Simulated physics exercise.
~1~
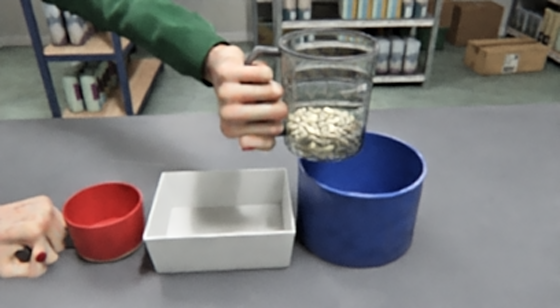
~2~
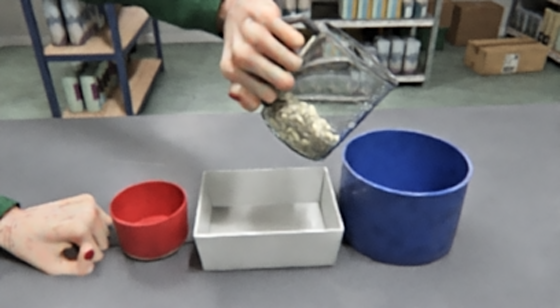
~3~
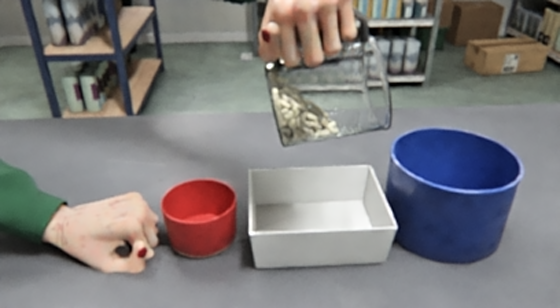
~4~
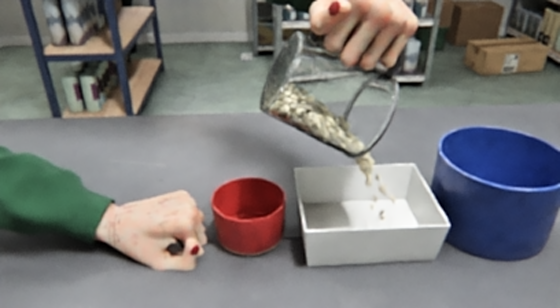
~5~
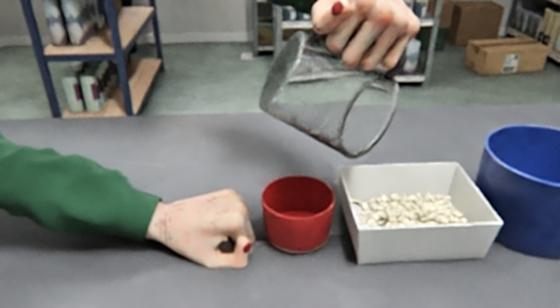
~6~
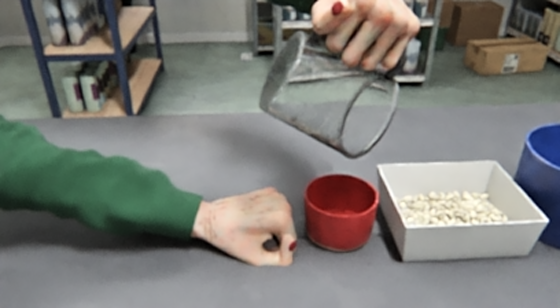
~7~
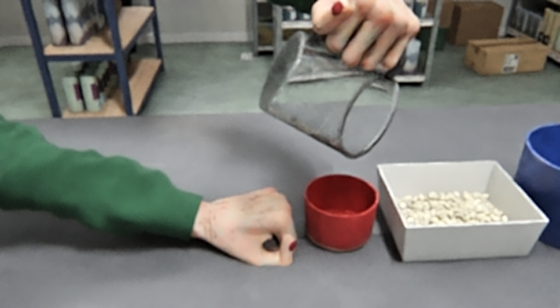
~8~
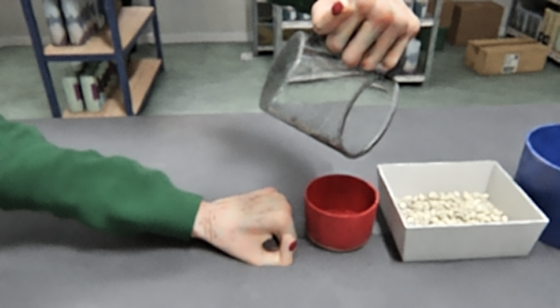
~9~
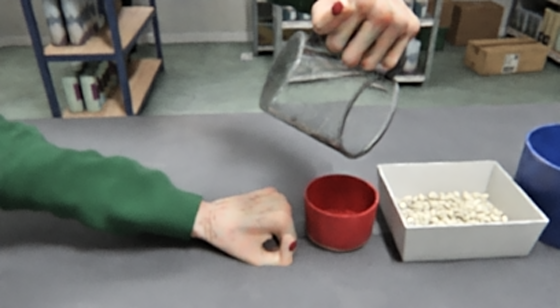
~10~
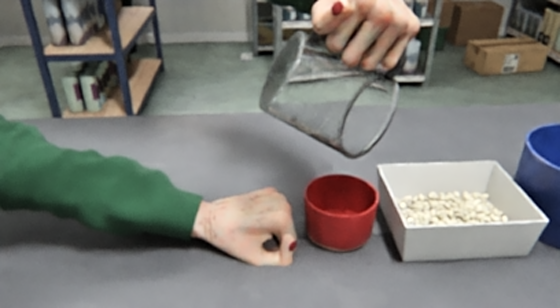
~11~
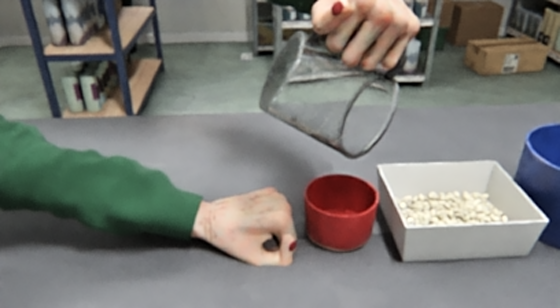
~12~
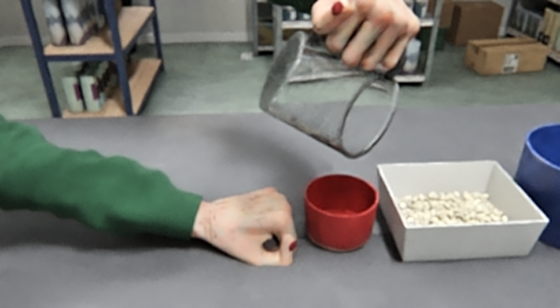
A person in a green sleeve tipped a clear jug of white beans while their other hand slid a joined red dish, white tin and blue pot to the right, and the beans poured into the white tin, leaving the jug empty.
